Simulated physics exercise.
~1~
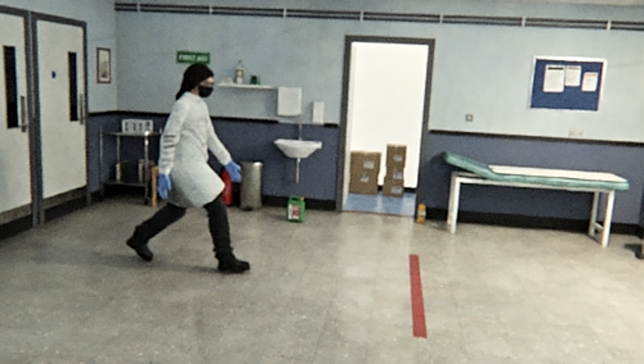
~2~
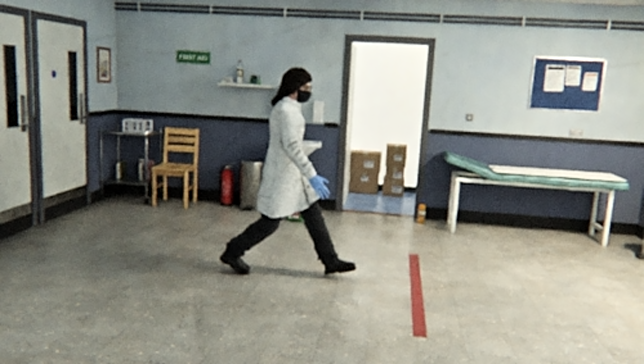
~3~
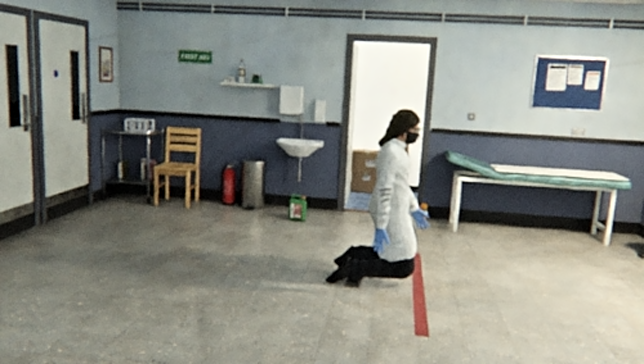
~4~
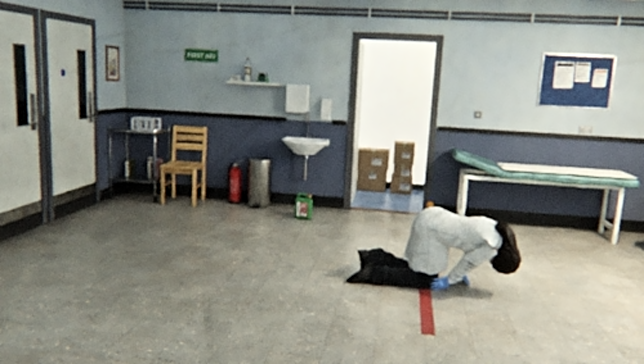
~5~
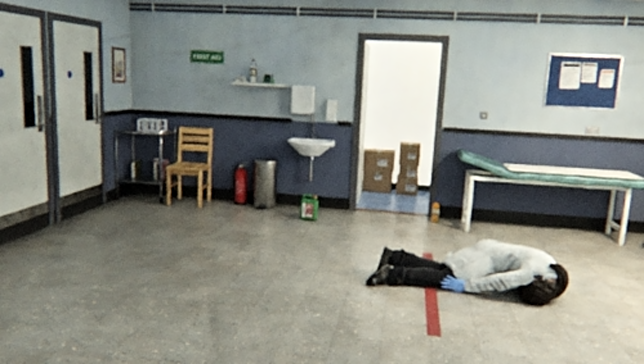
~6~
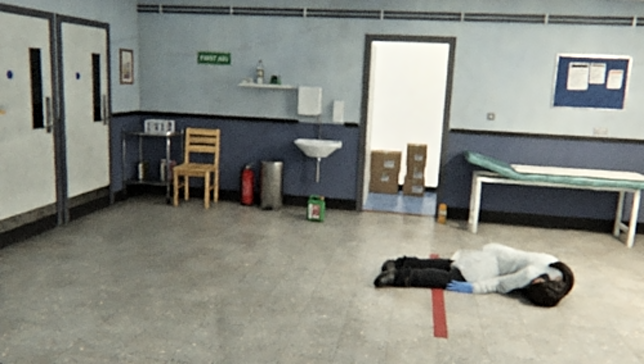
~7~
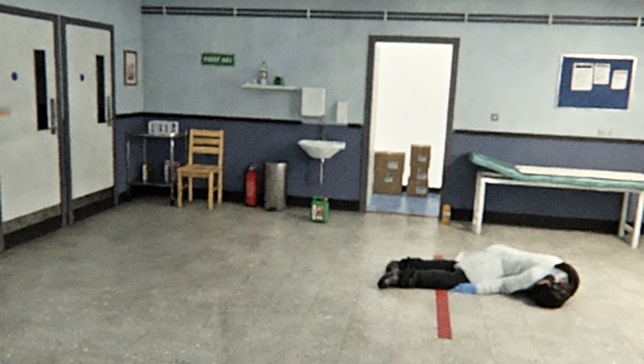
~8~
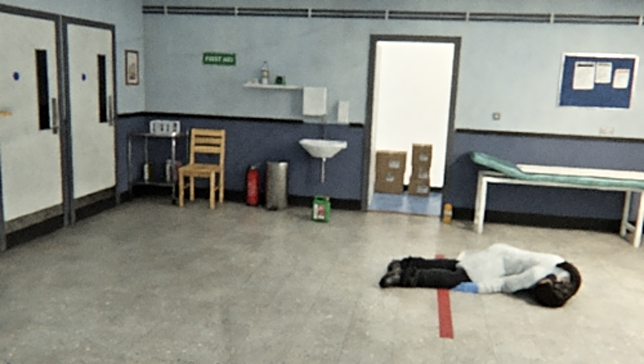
A person in a white coat, dark trousers, blue gloves and a face mask strides from left to right across a clinic room, towards a red strip of tape on the floor. Just short of the tape, the person's legs fold and the body drops onto the knees. The torso then pitches forward over the strip, head sinking towards the floor. The person ends face down and still beyond the tape, with the legs lying across it, near a padded couch, as the view drifts slightly left.
